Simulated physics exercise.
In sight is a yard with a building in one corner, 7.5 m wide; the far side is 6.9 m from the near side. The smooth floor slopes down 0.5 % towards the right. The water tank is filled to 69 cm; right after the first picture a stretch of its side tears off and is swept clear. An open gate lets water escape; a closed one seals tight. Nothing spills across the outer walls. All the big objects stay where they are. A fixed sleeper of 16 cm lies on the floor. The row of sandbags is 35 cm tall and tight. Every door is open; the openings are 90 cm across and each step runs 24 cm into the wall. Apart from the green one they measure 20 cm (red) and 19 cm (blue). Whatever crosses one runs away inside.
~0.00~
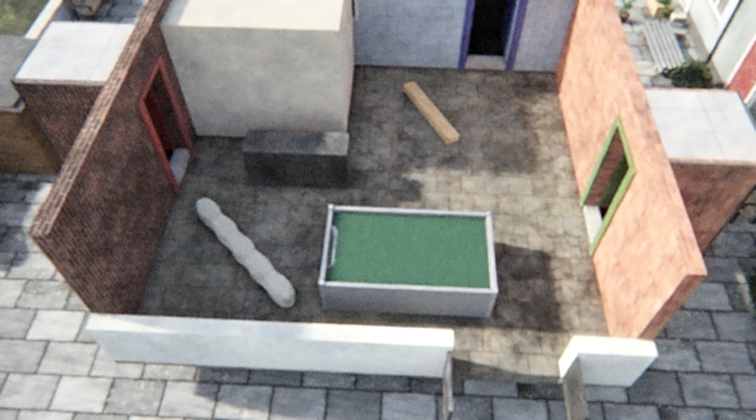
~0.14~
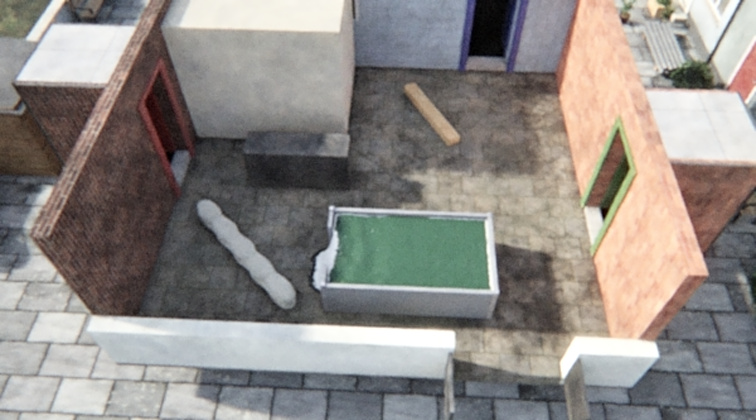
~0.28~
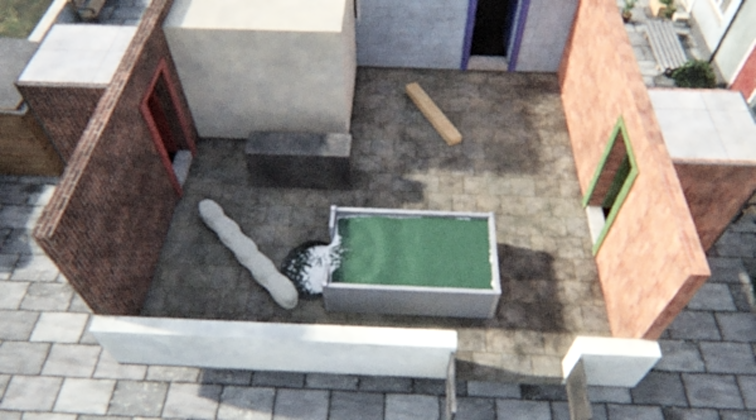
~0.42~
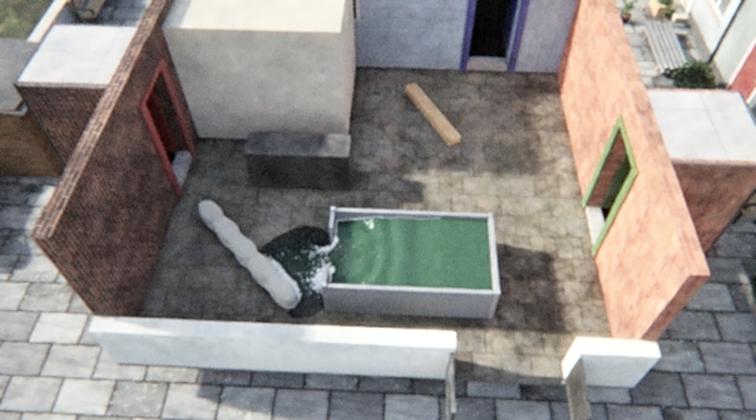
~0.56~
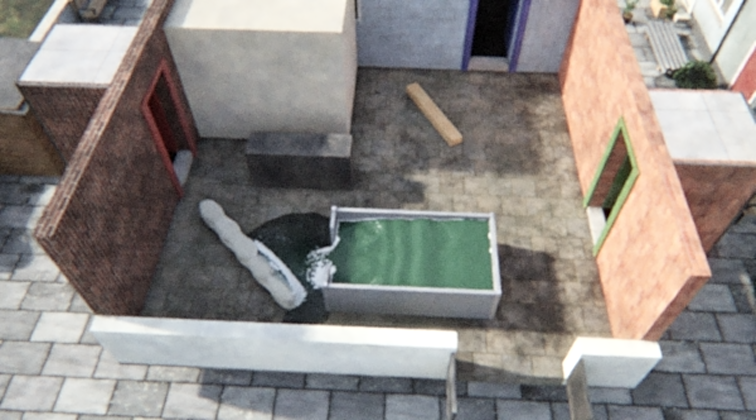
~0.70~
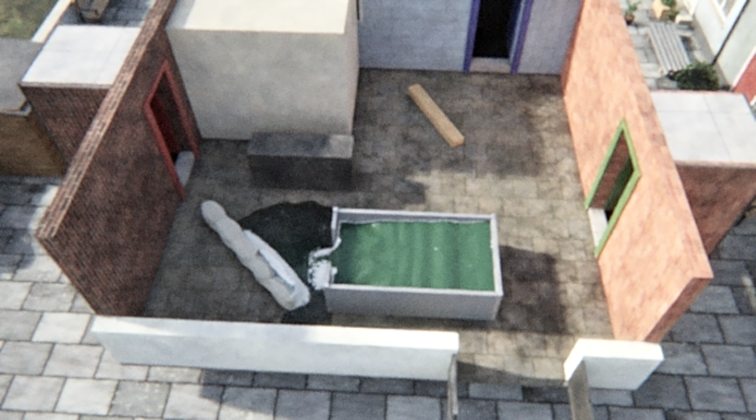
Water pours from the left end of a green-looking tank and spreads to a pale, lumpy barrier.
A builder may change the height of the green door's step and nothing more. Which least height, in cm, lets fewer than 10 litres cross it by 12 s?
At least 7.5 cm or so.
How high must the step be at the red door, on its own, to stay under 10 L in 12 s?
About 25 cm at red.
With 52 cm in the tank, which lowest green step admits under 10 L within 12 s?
Some 5.0 cm.
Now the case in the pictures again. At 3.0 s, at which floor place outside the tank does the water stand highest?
Near (201, 143).
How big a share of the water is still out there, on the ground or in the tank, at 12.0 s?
About 92 per cent.
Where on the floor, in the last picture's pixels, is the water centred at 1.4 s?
Around (374, 269).
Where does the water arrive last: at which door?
The blue one.
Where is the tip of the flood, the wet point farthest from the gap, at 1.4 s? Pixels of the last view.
Around (192, 170).
After 1.4 s water covers 15 % of the floor, deepest (42 cm) near (294, 288); it has not reached the green door.
After 3.0 s water covers 30 % of the floor, deepest (36 cm) near (201, 143); it has not reached the green door.
After 12.0 s water covers 90 % of the floor, deepest (10 cm) near (284, 278); 7 cm at the green door, 2 litres in over its 9 cm step.
At the green door as built, the water arrived by 5.2 s and peaked near 10 cm at 8.2 s.
Run again over the same 12 s with other heights there, 17 litres in over 7 cm, 1 litre over 9.5 cm. The limit of 10 litres is kept from about 7.5 cm up.
